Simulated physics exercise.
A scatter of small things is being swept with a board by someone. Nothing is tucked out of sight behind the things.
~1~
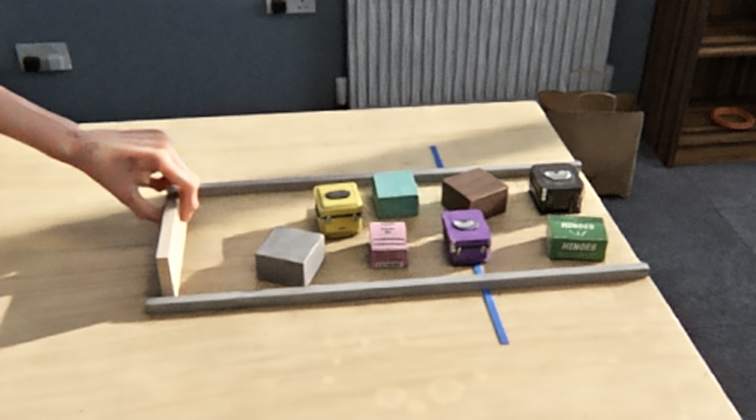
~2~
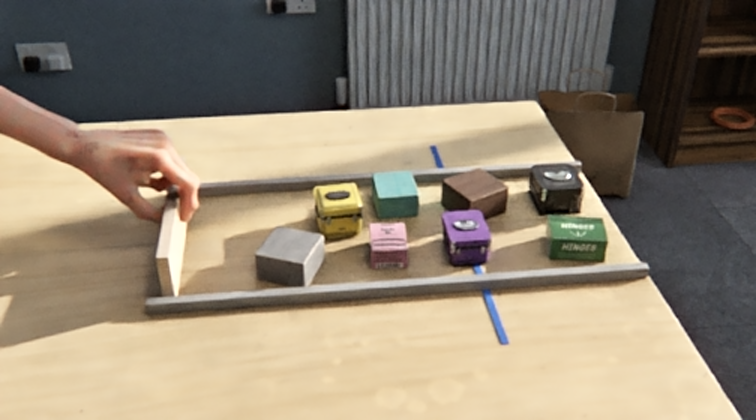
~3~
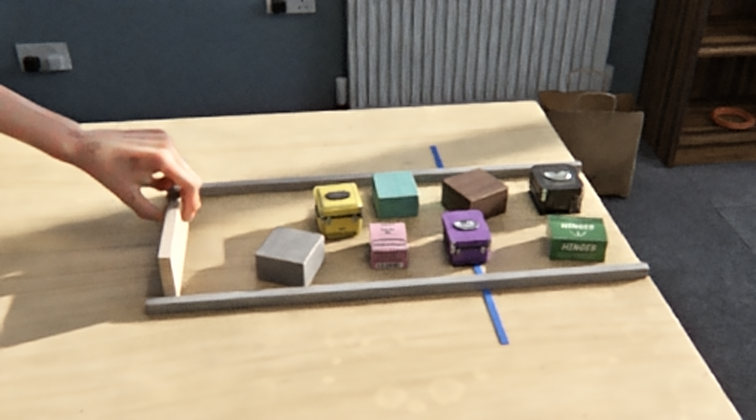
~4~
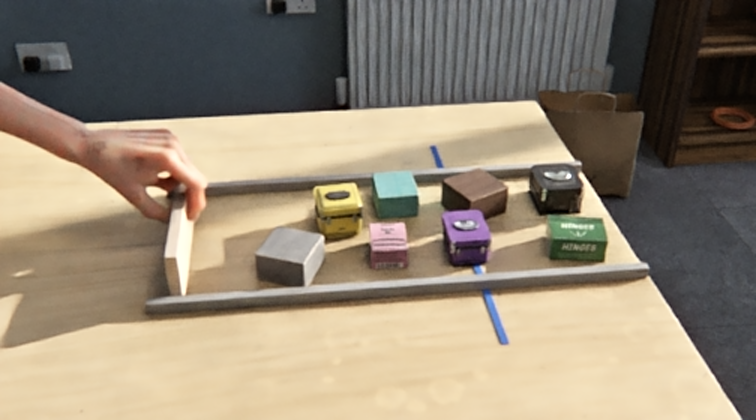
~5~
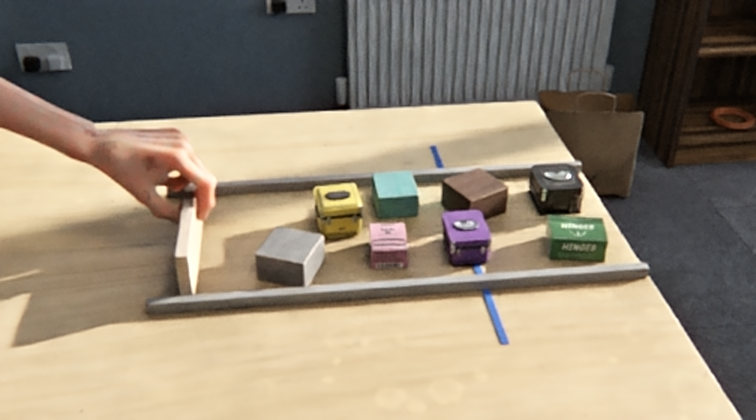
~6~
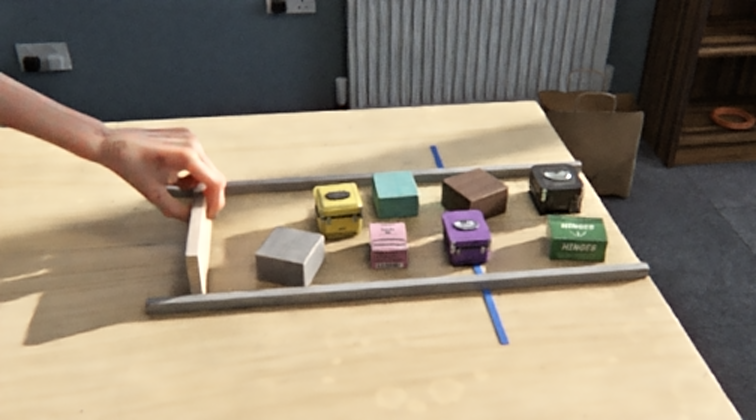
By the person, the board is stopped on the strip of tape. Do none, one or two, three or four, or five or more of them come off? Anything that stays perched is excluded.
None of them come off.
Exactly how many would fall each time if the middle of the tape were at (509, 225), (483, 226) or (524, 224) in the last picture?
Going through each try, you'd get 2, 1 and 3.
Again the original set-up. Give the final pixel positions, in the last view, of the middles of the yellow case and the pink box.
Going in order: First (481, 205), then (537, 235).
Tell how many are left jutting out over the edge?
It would come to 1.
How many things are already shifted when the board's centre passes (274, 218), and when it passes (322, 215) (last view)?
Counts: 1 / 3.
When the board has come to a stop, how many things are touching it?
3 in contact.
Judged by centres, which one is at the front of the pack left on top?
Result - the green box.
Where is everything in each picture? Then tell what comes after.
The first frame shows black case (555, 188); green box (576, 238); brown block (474, 196); board (175, 224); tape (463, 227).
The second frame shows green box (576, 238); yellow case (338, 211).
The third frame shows brown block (474, 196); grey block (291, 257).
The fourth frame shows black case (555, 188); turquoise block (395, 194).
The fifth frame shows green box (576, 238); pink box (388, 245).
The sixth frame shows black case (555, 188); green box (576, 238); brown block (474, 196); board (201, 222); tape (463, 227).
Early on, none off yet; black case at rest near (555, 188); green box at rest near (576, 238); brown block at rest near (474, 196).
Finally, the number that fall off is zero.
